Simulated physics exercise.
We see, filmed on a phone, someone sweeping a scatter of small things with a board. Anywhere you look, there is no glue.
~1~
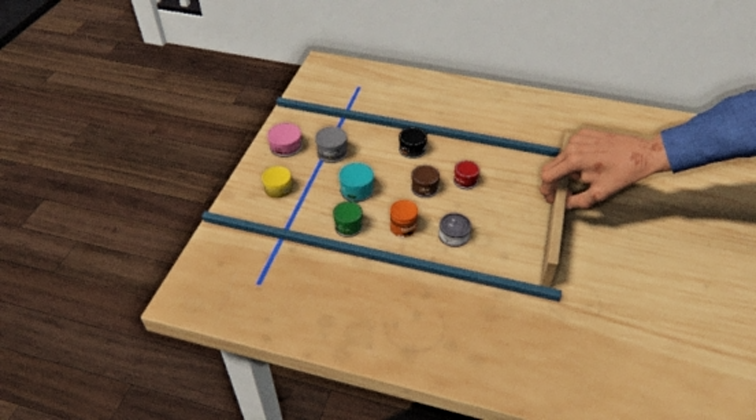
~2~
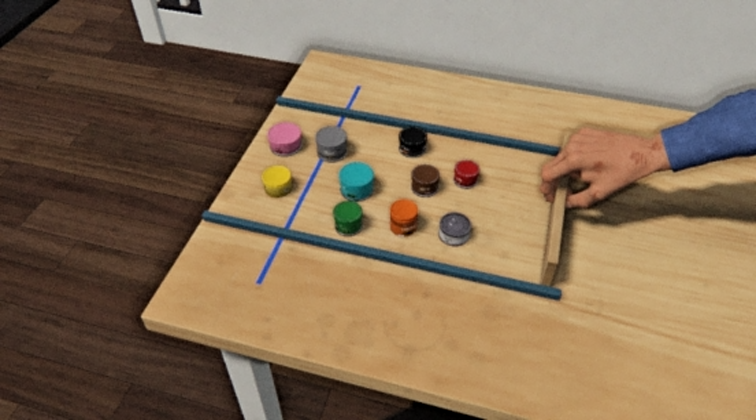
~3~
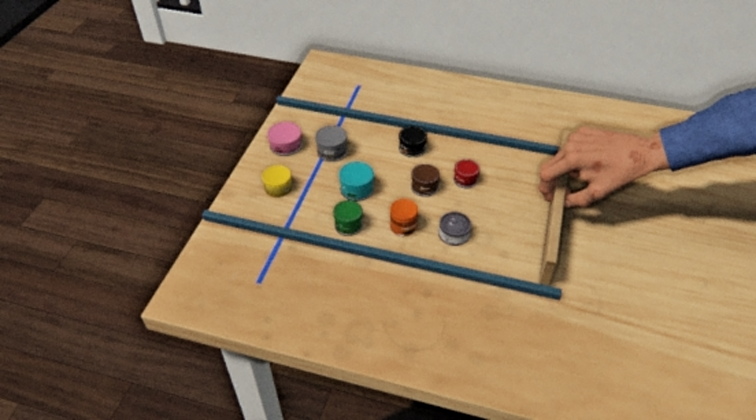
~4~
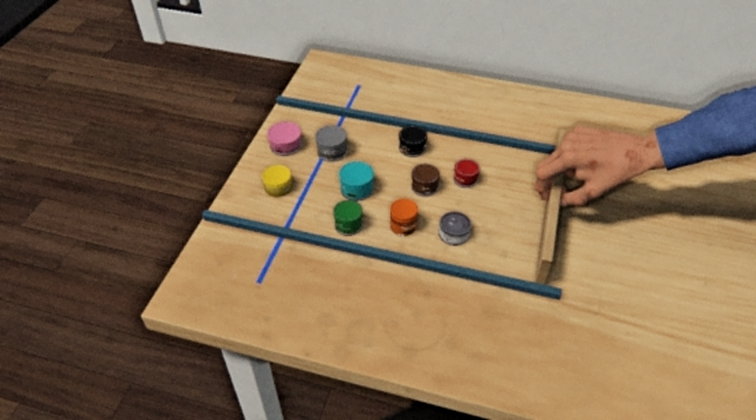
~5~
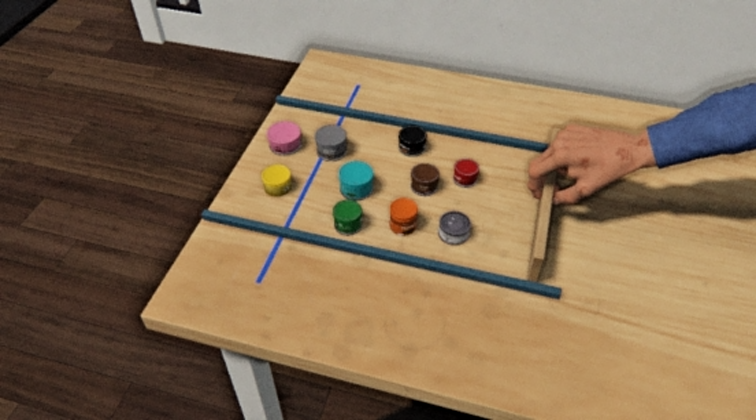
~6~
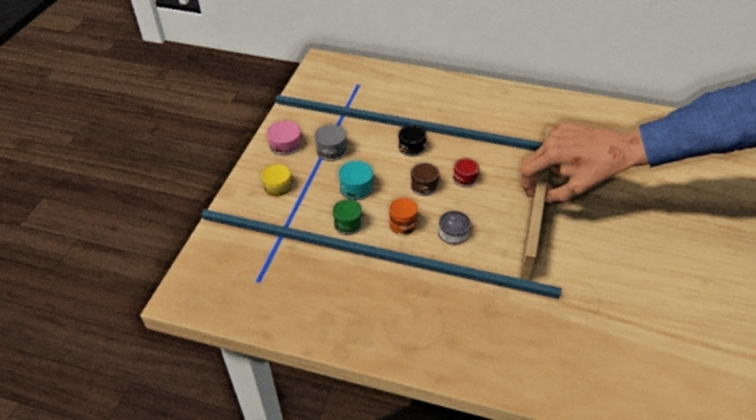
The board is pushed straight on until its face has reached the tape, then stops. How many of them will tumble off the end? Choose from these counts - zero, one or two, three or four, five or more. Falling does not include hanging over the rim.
Count: Zero.
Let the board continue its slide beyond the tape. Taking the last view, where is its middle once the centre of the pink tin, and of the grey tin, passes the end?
Roughly (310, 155); roughly (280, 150).
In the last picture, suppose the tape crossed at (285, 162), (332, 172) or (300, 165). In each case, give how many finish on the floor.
Try 1: 2; try 2: 0; try 3: 1.
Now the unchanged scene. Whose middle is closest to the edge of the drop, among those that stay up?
The pink tin ends nearest.
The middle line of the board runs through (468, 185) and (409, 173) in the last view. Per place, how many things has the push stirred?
First 2, after that 6.
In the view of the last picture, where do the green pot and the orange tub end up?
Result: One at about (275, 211), the other at about (257, 196).
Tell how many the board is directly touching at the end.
That would be 5 of them.
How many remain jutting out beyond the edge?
That'd be 1.
Early on, none off yet; pink tin at rest near (285, 138); yellow tub at rest near (277, 180); grey tin at rest near (331, 143).
A while later, none off yet; pink tin at rest near (285, 138); yellow tub at rest near (277, 180); grey tin moving near (324, 141).
Finally, the number that fall off is zero.
